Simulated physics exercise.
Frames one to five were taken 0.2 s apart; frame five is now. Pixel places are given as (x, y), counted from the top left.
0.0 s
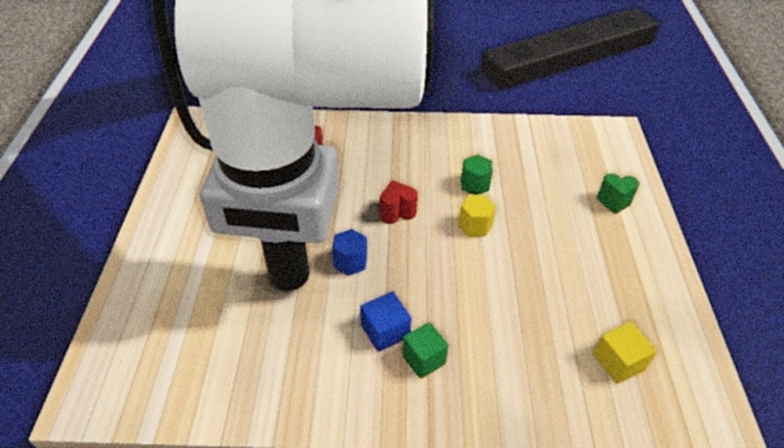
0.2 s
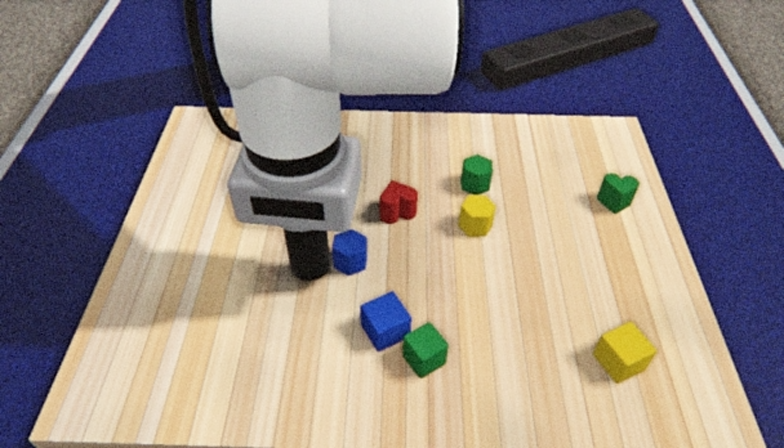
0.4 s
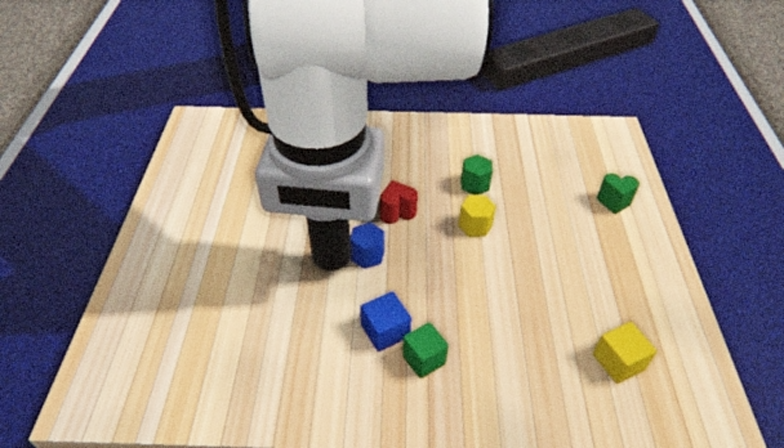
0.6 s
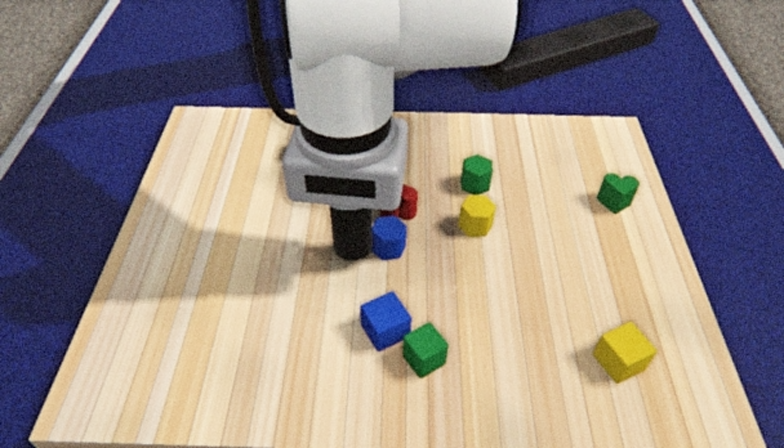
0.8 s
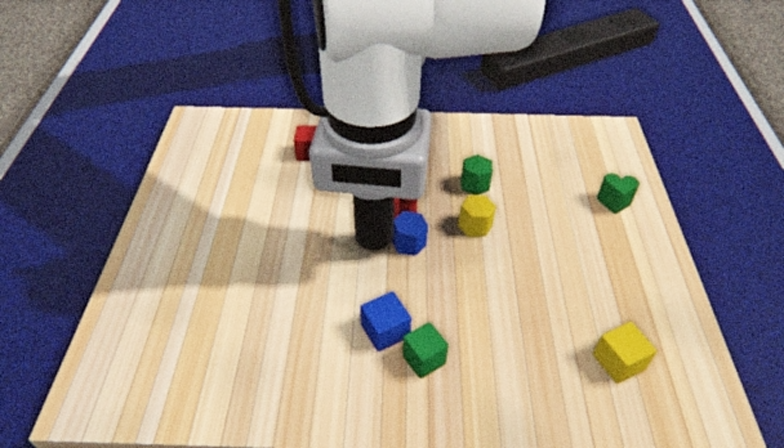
On a wooden board, a robot arm's black bar pushes a blue hexagonal block right.
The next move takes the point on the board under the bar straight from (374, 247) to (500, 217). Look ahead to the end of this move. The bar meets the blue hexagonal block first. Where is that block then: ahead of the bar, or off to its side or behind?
No longer ahead of the bar.
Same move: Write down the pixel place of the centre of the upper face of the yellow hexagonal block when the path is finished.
I'd place it at (535, 189), taking the centre of its top.
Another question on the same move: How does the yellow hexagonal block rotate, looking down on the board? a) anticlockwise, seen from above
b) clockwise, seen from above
The correct letter is a.
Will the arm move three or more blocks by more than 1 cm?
Going by the path, no.
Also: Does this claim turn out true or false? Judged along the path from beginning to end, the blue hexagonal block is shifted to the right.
The statement is correct.
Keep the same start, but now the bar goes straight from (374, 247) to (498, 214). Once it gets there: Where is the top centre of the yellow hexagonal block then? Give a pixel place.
The centre of its top will be at (536, 193).
The first path, step by step. One third of the way, bar at (419, 227); blue hexagonal block at (455, 220), turned 35° clockwise.
Two thirds of the way, bar at (462, 217); blue hexagonal block at (495, 222), turned 70° clockwise; yellow hexagonal block at (499, 199), turned 35° anticlockwise.
At the end, bar at (502, 208); red heart block still; blue hexagonal block at (506, 224), turned 90° clockwise; yellow hexagonal block at (535, 189), turned 45° anticlockwise.
